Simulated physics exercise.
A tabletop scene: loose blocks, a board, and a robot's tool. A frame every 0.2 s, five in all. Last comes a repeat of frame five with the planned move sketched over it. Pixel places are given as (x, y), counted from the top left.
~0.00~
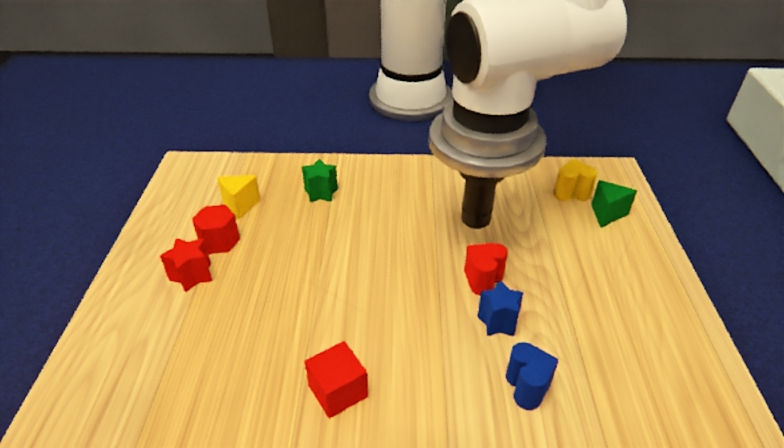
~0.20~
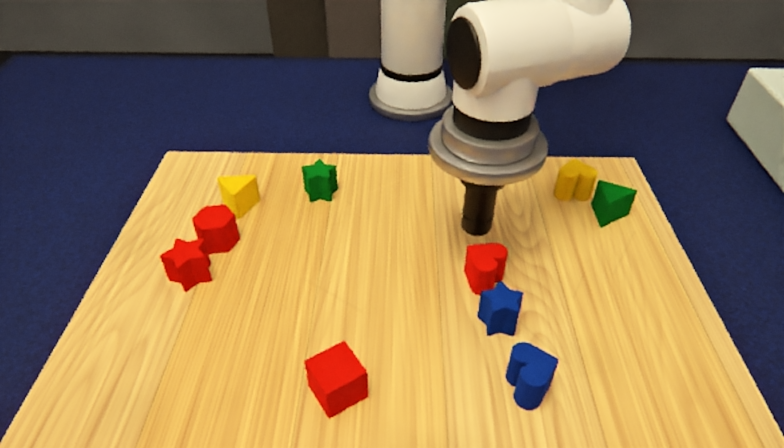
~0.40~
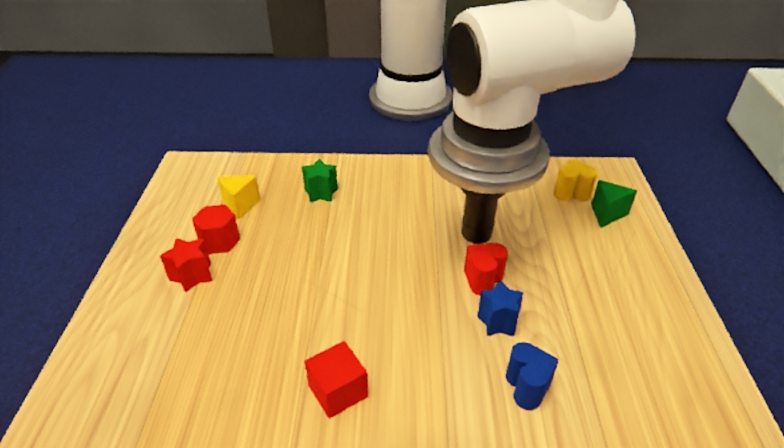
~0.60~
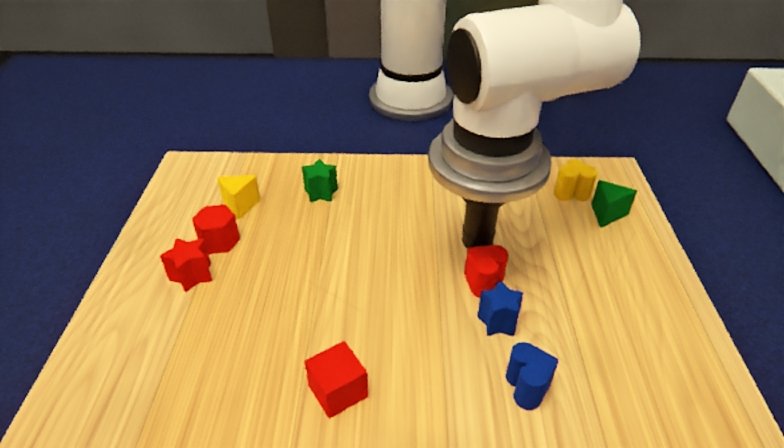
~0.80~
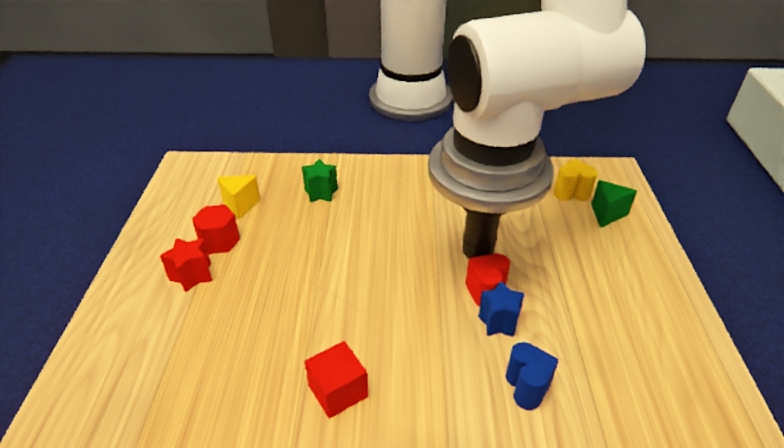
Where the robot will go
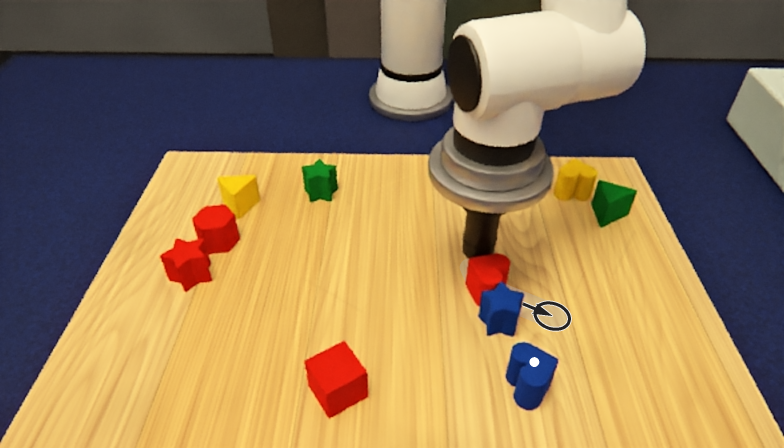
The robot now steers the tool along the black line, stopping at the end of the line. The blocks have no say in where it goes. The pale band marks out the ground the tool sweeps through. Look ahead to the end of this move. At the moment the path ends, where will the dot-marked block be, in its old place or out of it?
Not moved.
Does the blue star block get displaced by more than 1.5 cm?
The answer is yes.
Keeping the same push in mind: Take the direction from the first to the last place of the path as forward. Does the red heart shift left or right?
Goes right.
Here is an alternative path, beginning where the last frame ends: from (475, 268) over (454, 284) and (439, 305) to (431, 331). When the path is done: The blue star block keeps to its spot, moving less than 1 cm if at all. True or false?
The statement is false.
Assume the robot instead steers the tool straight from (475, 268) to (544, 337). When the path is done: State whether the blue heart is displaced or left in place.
The block moves away from its spot.
Drawn move, from (475, 268) by way of (491, 289) and (520, 303) to (552, 316); the dot is on the blue heart.
The first path, step by step. Halfway along, tool at (509, 280); red heart at (507, 298), turned 45° clockwise; blue star block at (519, 324).
At the end, tool at (557, 299); red heart at (507, 298), turned 50° clockwise; blue star block at (519, 324); blue heart still.
